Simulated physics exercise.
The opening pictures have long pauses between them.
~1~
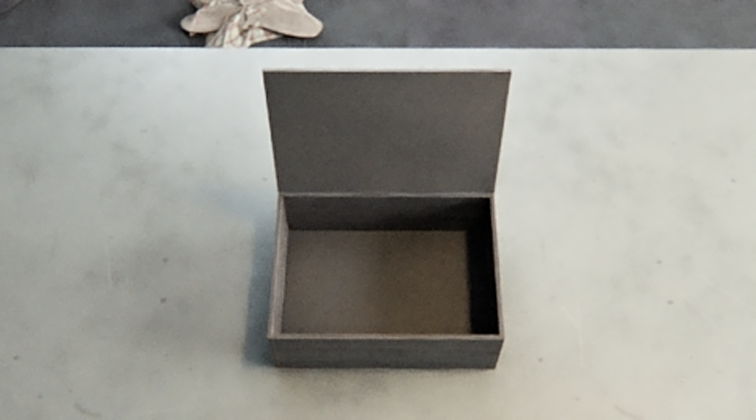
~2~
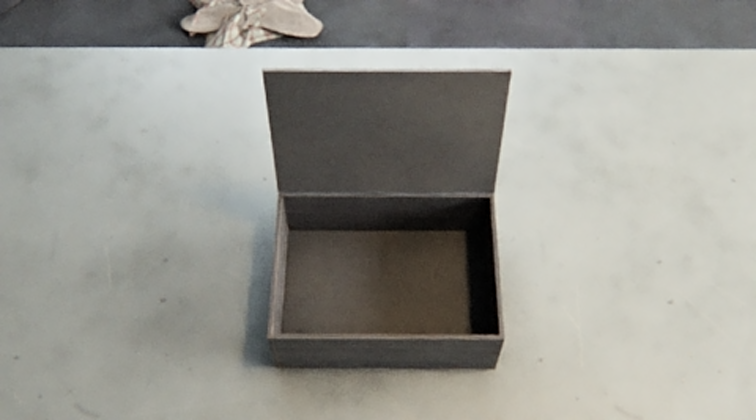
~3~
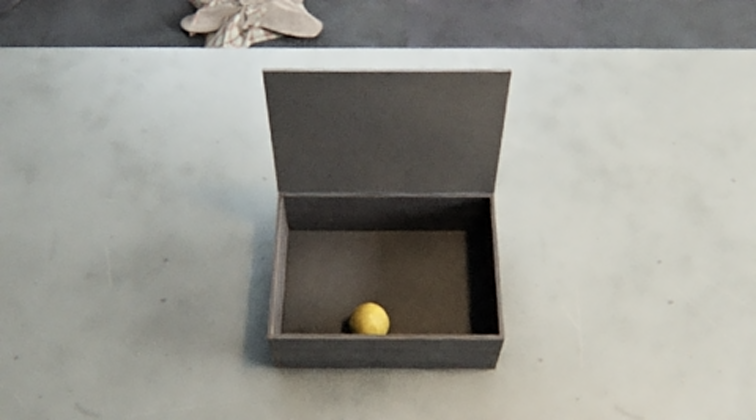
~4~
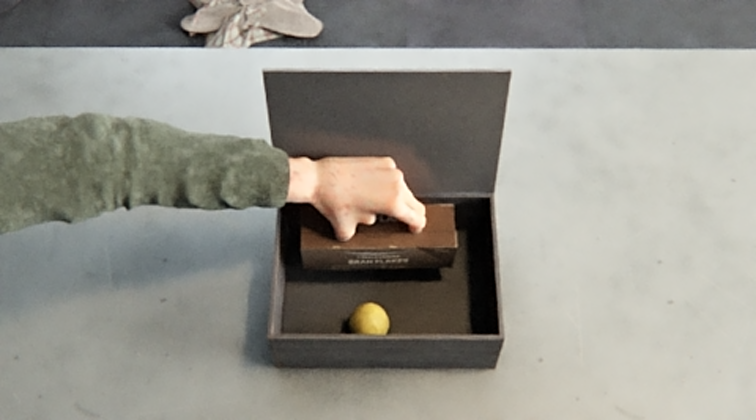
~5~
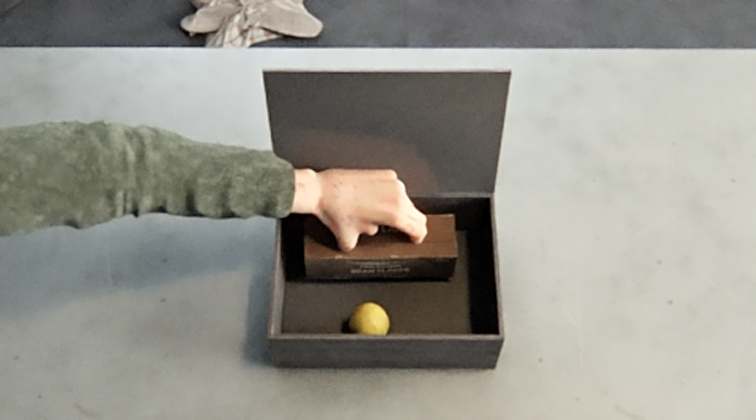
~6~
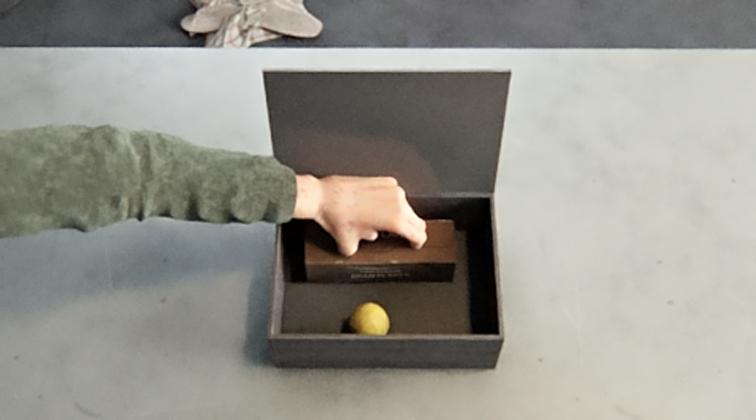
A hand lowers a brown carton into the open box behind a yellow lemon.
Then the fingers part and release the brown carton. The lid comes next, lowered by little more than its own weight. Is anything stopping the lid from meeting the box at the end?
No, the lid closes.
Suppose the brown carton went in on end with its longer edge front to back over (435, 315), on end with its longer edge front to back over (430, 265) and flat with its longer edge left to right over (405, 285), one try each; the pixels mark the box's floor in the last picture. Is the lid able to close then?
Try 1: Lid stays raised; try 2: Lid stays raised; try 3: Lid goes down.
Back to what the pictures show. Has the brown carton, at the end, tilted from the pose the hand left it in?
Well, it stays just as set.
Then, 1.30 s later than the last frame, lid 78° above the rim.
Then, 1.70 s later than the last frame, lid 49° above the rim.
Then, 2.10 s later than the last frame, lid 8° above the rim.
When it is over, lid shut; both as before. End places, in pixels of the last picture, brown carton near (380, 252).
